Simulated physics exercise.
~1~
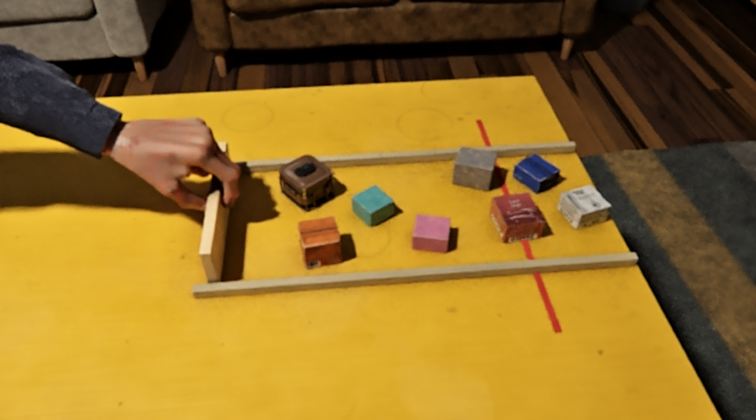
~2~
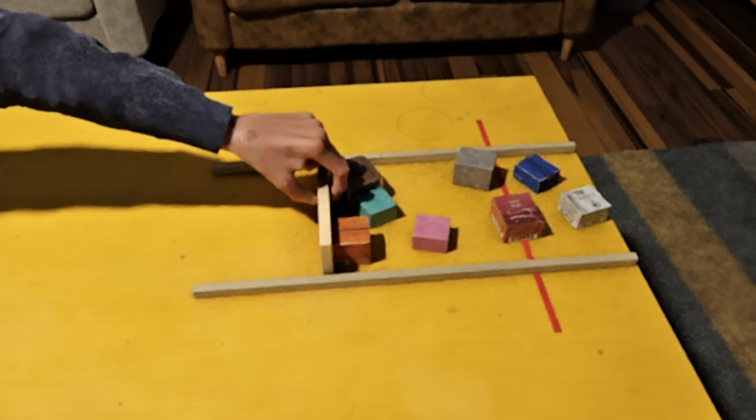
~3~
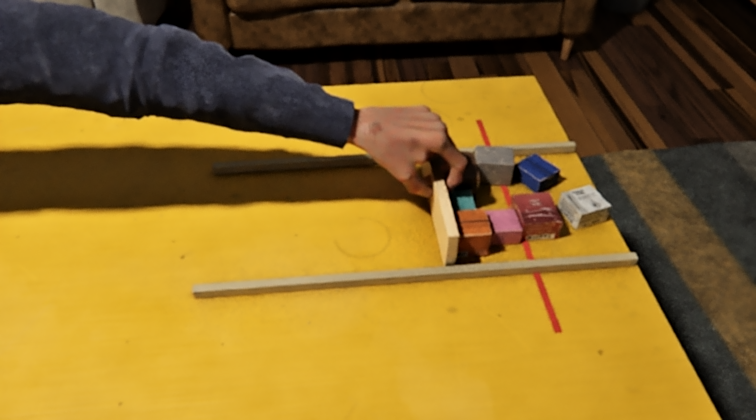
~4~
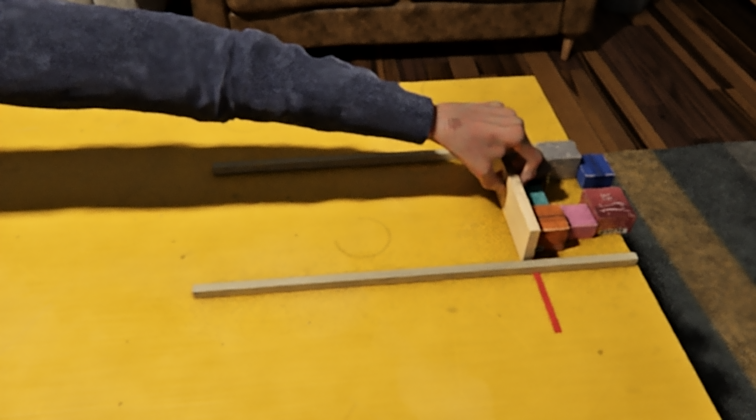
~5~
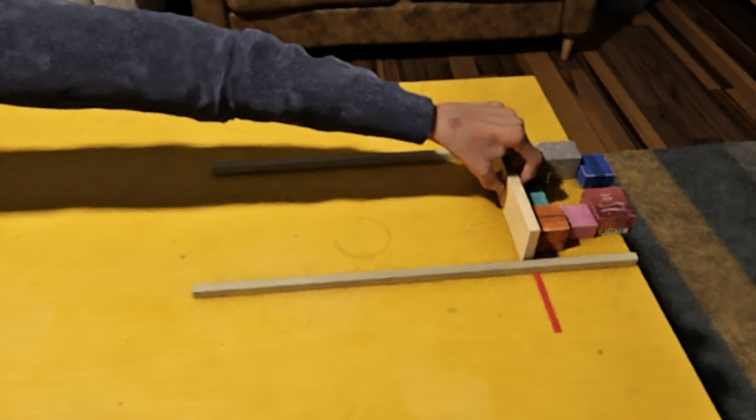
At first, a hand holds a wooden board upright at the left of a yellow table, between two long strips, with a scatter of small boxes and blocks ahead of it and a red tape line near the right edge. The hand slides the board right, gathering the orange box and brown case. The turquoise and pink blocks join the moving cluster, which presses up against the red and gray boxes. As the board reaches the tape, the white box drops off the edge. The board then stops, with the remaining pieces bunched beyond it.
